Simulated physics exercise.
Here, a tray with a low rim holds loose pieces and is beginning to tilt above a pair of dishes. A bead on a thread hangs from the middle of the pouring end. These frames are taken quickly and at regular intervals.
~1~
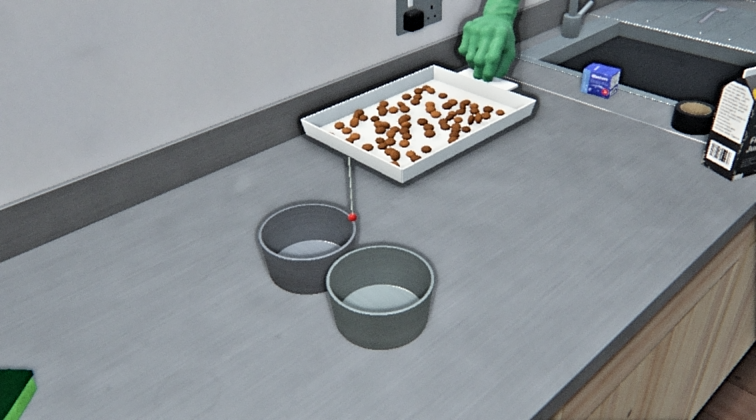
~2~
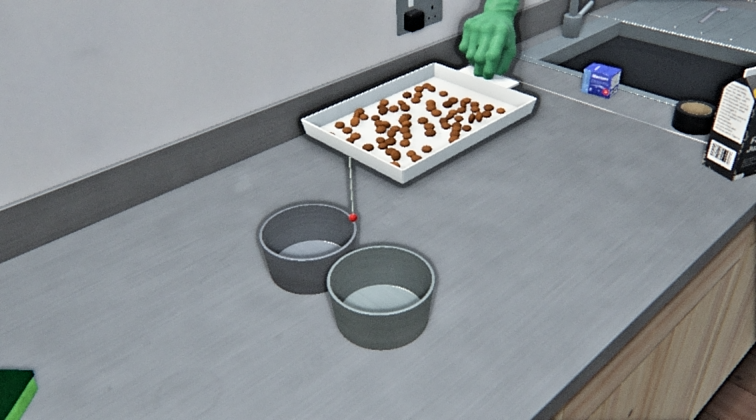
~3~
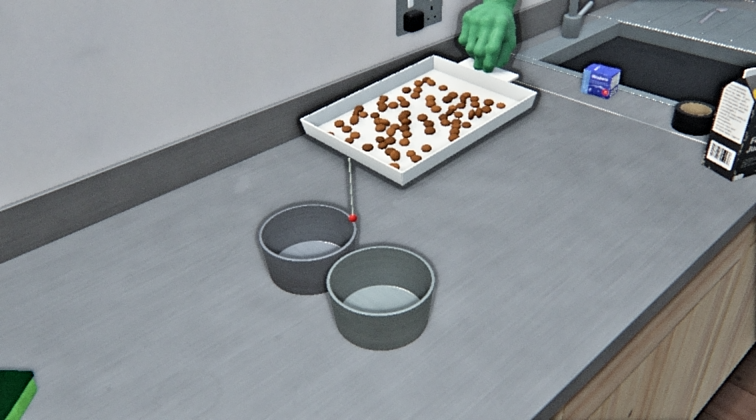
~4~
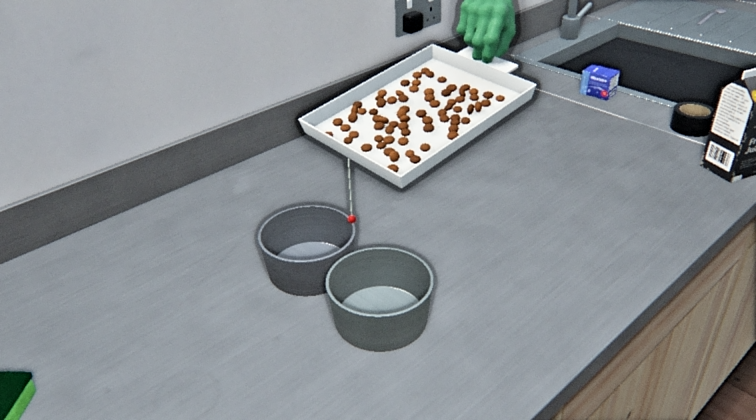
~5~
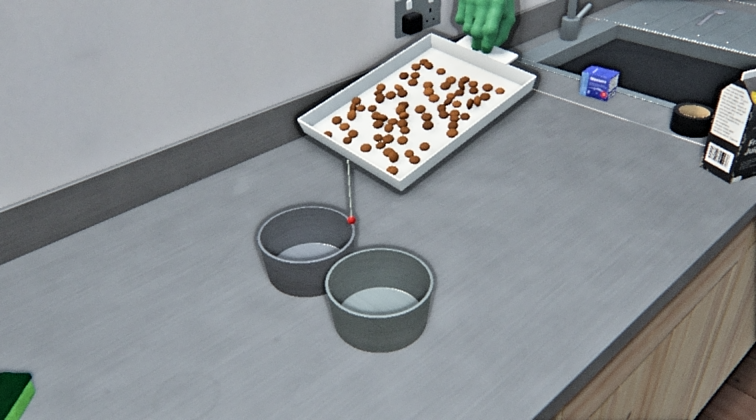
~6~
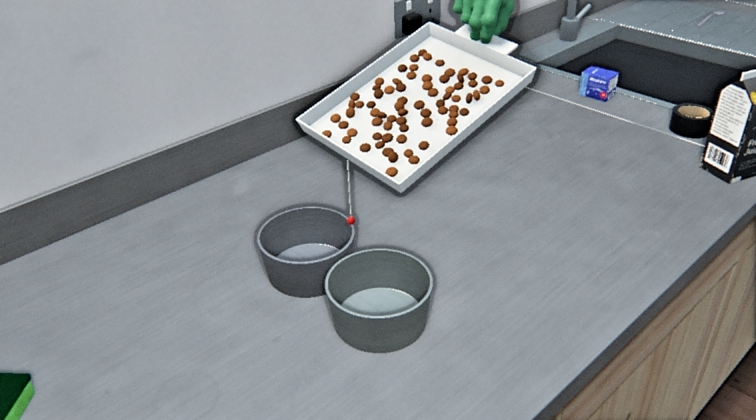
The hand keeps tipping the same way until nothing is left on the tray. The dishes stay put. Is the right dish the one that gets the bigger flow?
Yes.
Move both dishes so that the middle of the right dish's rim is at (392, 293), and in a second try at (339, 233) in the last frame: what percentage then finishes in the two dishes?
Roughly 60 per cent, then roughly 20 per cent.
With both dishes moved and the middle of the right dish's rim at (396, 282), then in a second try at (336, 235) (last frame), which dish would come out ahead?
Well, the first try goes to the rightward dish and the second to the rightward dish.
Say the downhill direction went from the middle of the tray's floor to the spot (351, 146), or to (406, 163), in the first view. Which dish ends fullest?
The leftmost dish, then the rightmost dish.
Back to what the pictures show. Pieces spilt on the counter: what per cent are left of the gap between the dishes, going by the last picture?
30 per cent, roughly.
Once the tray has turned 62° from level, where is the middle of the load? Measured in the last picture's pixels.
In the last view the centre sits at roughly (384, 151).
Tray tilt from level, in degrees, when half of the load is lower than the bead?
Around 105°, give or take.
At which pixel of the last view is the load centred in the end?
Somewhere around (377, 309) in the final view.
Shortly afterwards, tray tipped steeply; all but a few on the tray; only a few in the air.
Next, tray tipped past a quarter turn; near half on the tray; near a third in the right dish; only a few in the left dish; only a few outside both; a little in the air.
Some moments later, tray tipped past a quarter turn; the bulk in the right dish; a little in the left dish; a little outside both.
In the end, tray tipped past a quarter turn; the bulk in the right dish; a little in the left dish; a little outside both.
